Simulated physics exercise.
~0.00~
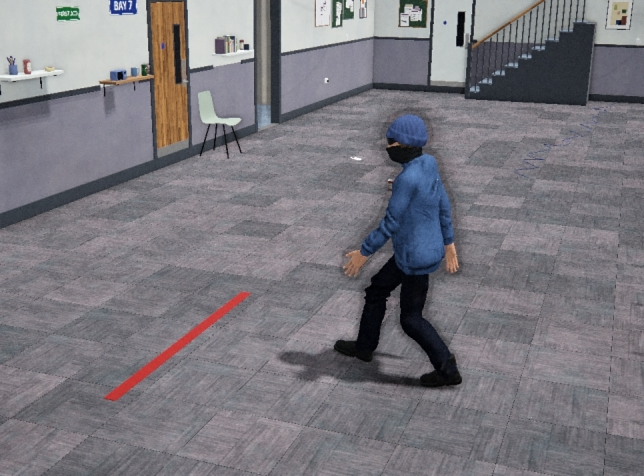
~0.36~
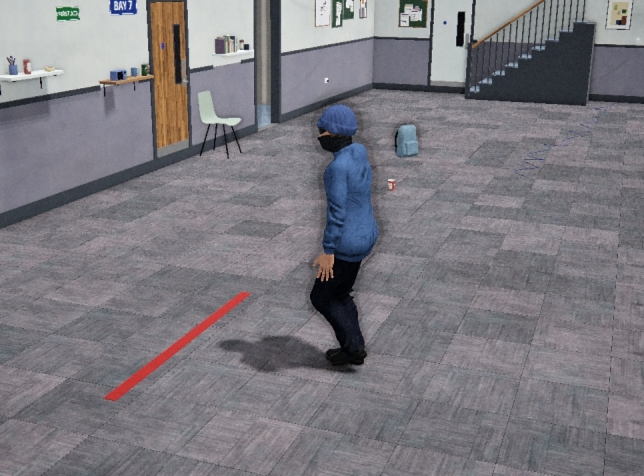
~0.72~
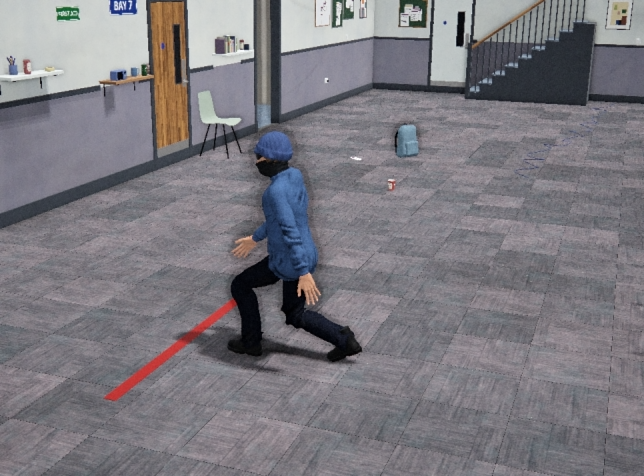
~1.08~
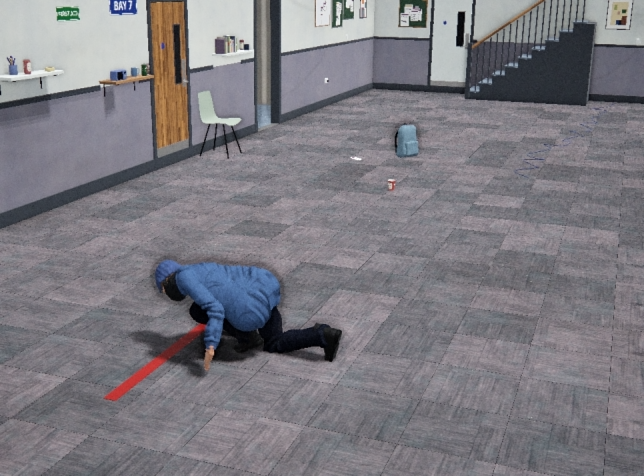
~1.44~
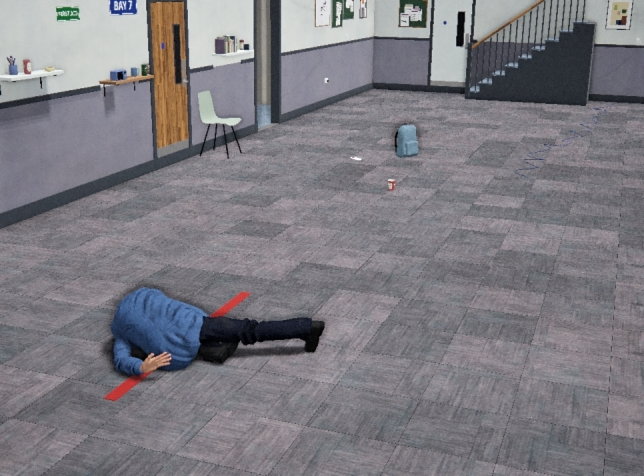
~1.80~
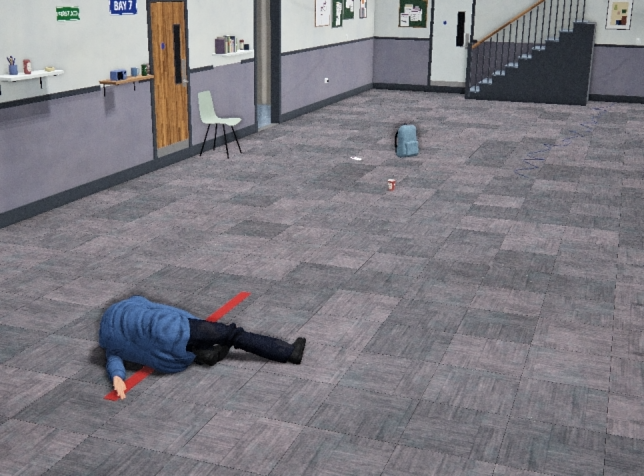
A masked person in blue walks left, crumples forward, and ends lying across a red strip.
